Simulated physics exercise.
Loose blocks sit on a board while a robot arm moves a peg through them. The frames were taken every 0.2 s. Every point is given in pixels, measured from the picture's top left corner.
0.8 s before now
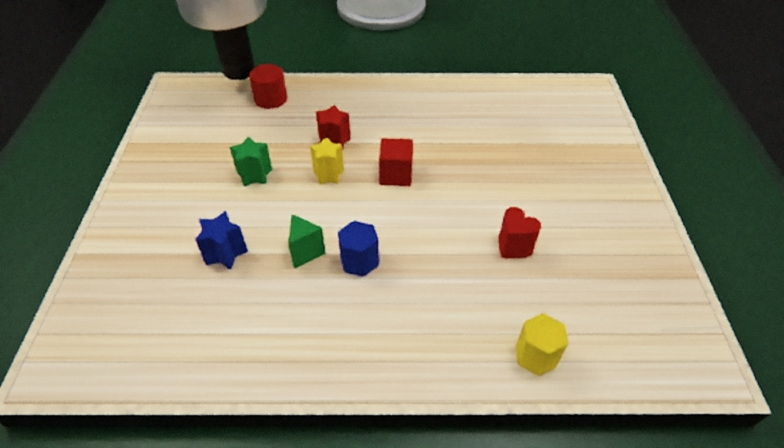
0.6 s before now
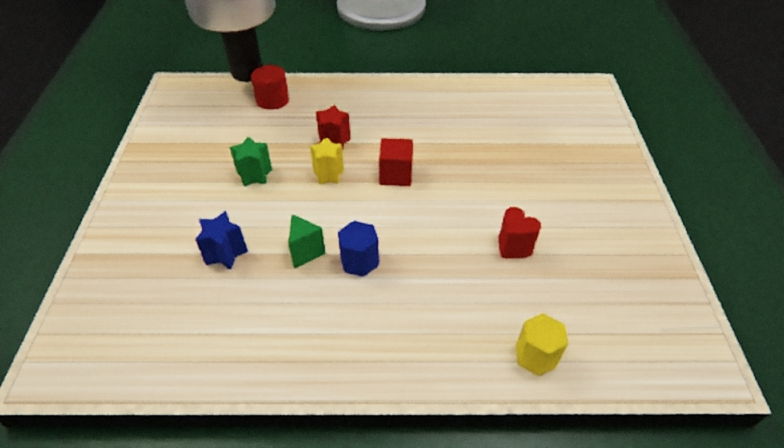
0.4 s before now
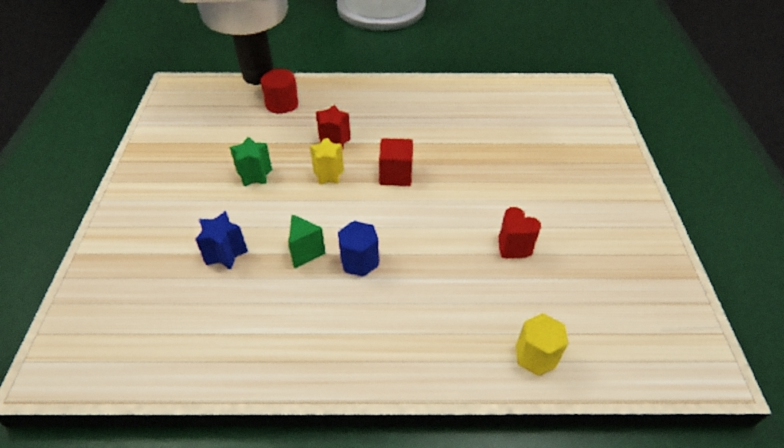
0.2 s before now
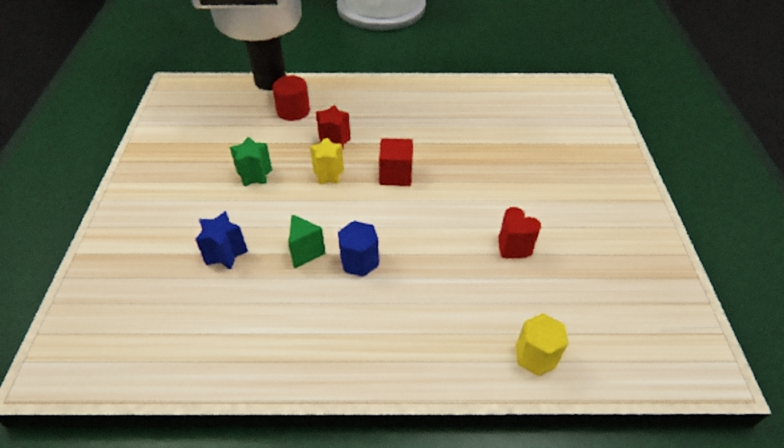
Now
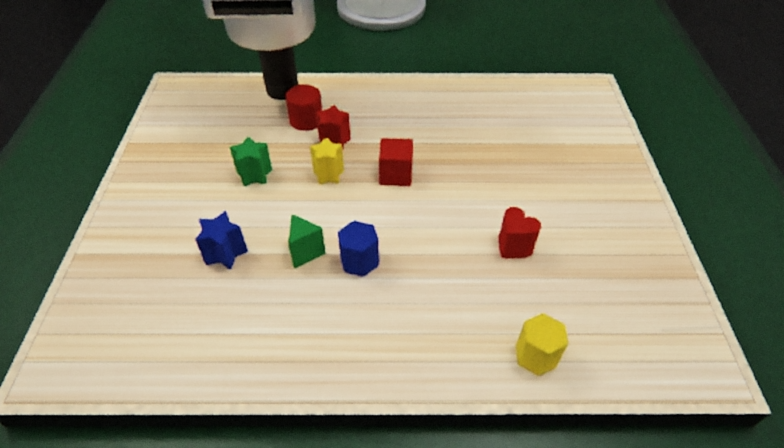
The robot arm's dark peg pushed the red round block a short way right and slightly toward the viewer, up close to the red star, while the other blocks on the wooden board stayed still.
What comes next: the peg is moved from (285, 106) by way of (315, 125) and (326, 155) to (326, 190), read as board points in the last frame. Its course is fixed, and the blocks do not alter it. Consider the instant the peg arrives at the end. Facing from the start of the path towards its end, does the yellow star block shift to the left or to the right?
The shift goes right.
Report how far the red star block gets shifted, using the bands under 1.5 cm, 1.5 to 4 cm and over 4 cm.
It moves quite far, over 4 cm.
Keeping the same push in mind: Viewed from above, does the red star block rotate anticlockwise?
I'd say yes.
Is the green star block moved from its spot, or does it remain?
It holds its position.
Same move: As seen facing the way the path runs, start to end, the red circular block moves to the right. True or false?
Answer: False.
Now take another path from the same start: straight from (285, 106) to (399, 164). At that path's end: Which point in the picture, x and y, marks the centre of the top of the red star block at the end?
My best guess is (359, 175).
The first path, step by step. One third of the way, peg (314, 111); red circular block (334, 116); red star block (352, 132).
Two thirds of the way, peg (325, 141); red circular block (353, 143); yellow star block (324, 154), turned 25° clockwise; red star block (382, 154), turned 30° anticlockwise; red four-sided block (415, 154).
At the end, peg (324, 176); green star block in place; red circular block (360, 171); yellow star block (322, 186), turned 35° clockwise; red star block (395, 167), turned 65° anticlockwise; red four-sided block (425, 155), turned 35° anticlockwise.
